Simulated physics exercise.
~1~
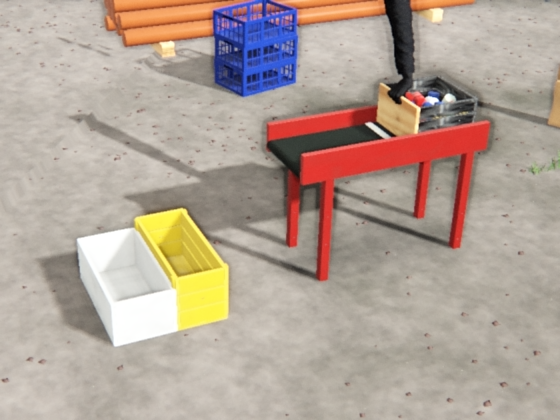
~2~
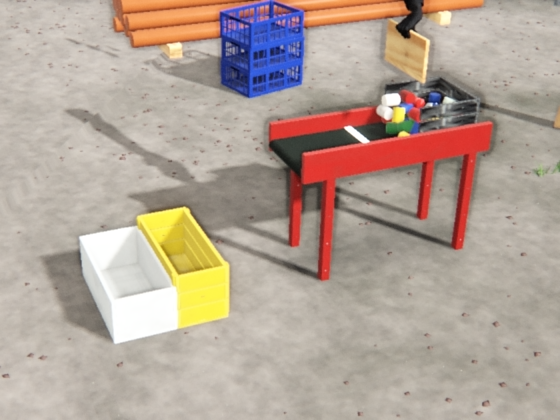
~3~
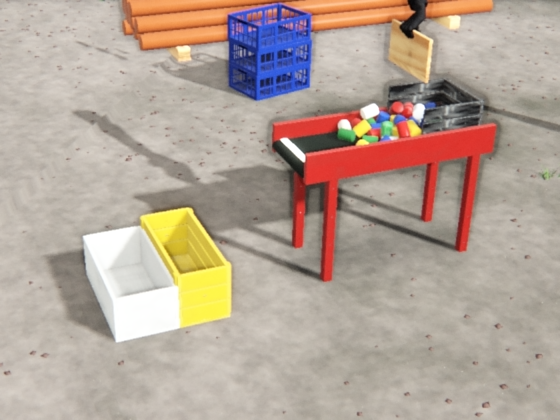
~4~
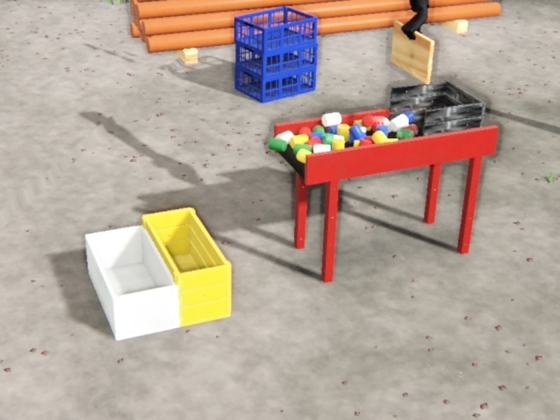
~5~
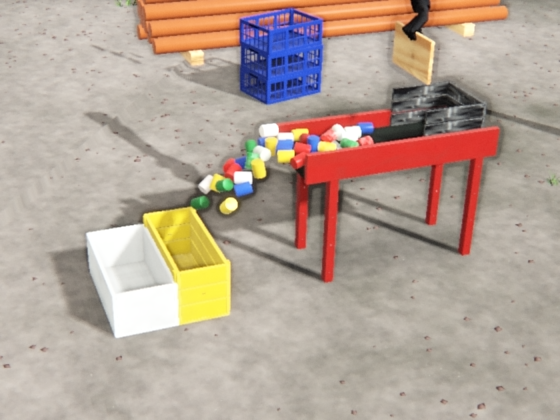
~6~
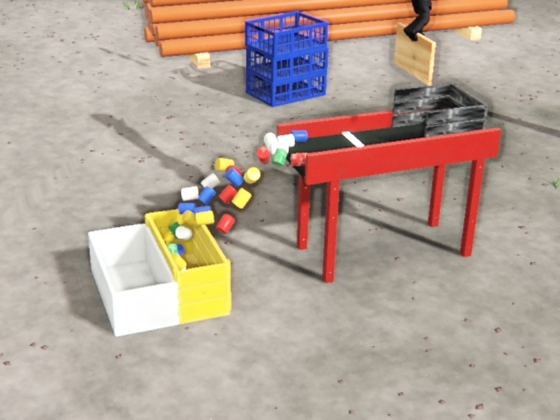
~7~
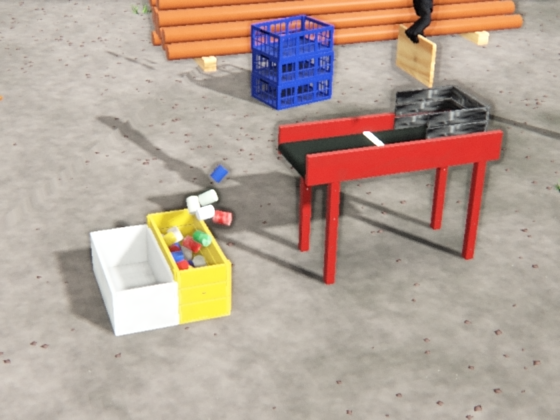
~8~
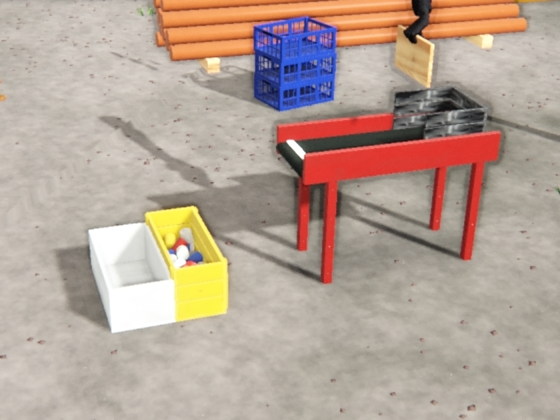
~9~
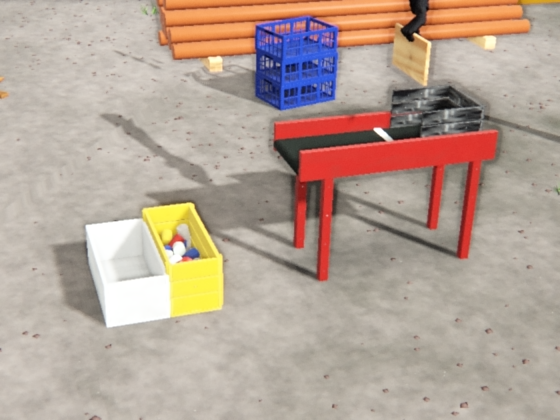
On a patch of bare concrete, a wooden gate lifted from a black pen and a heap of small colourful pieces rode left along a red-sided belt, tumbled off the end and landed in the yellow tub, leaving the white one empty.
